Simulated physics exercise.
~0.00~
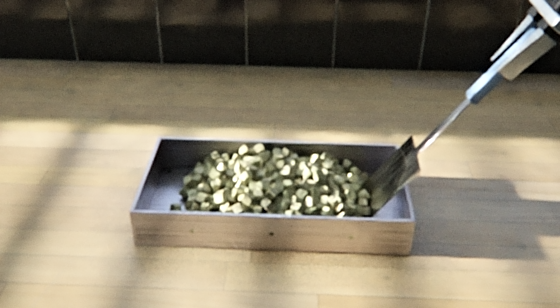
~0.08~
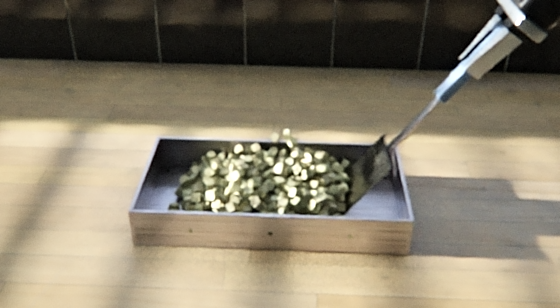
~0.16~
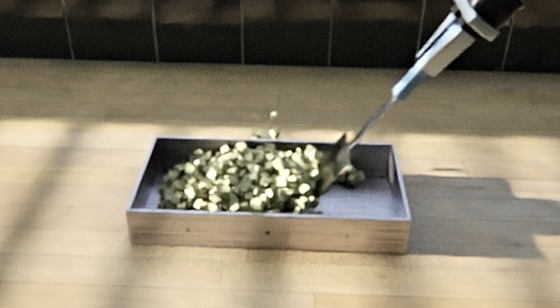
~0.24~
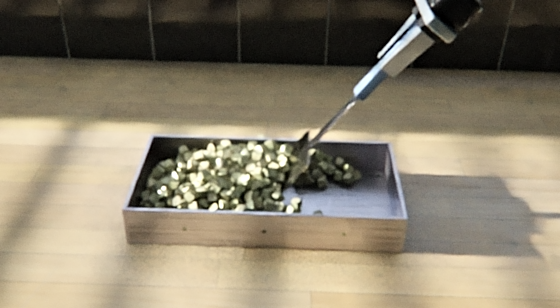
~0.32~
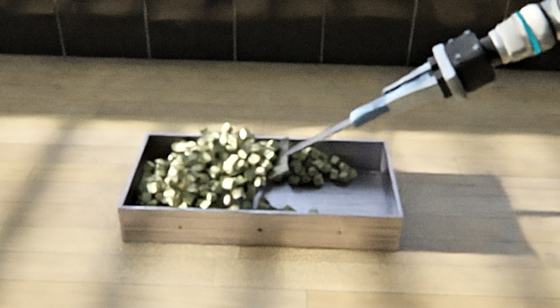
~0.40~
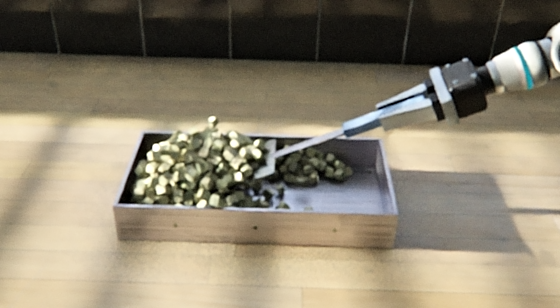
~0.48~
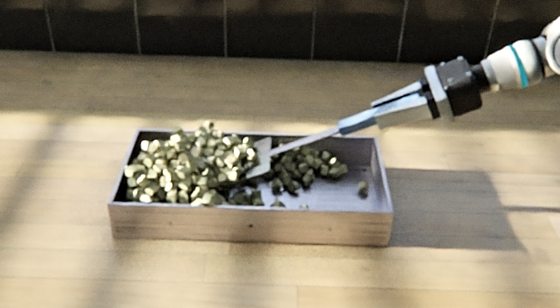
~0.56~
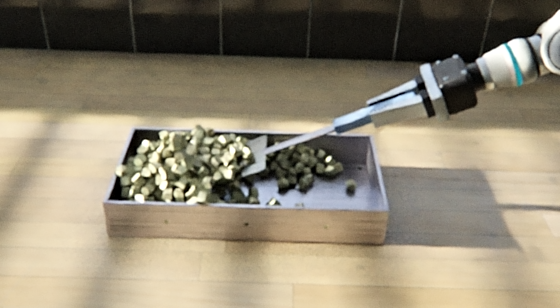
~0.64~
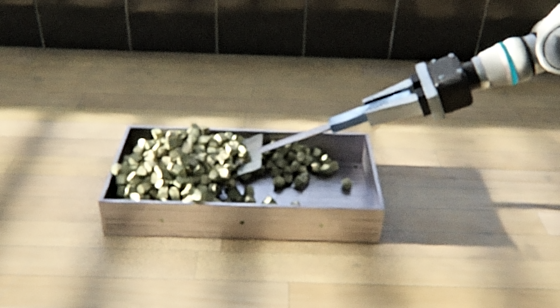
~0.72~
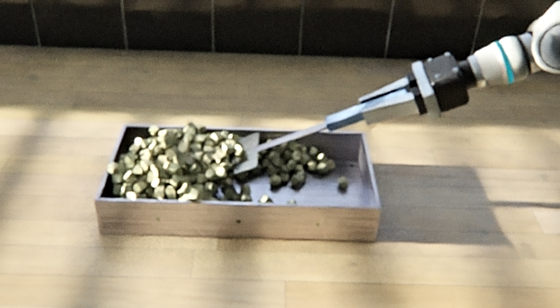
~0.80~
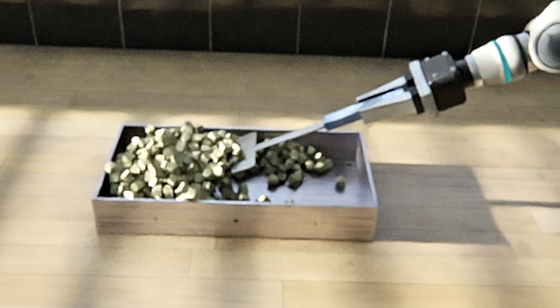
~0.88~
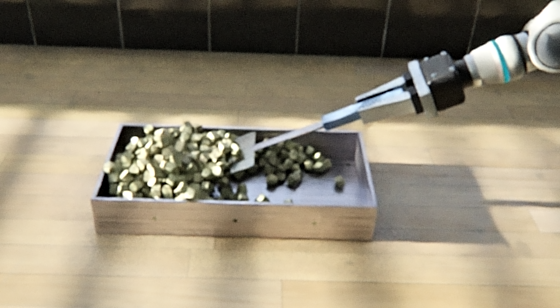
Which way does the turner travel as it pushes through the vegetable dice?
The turner moves to the left, going from the right end of the tray toward the middle.
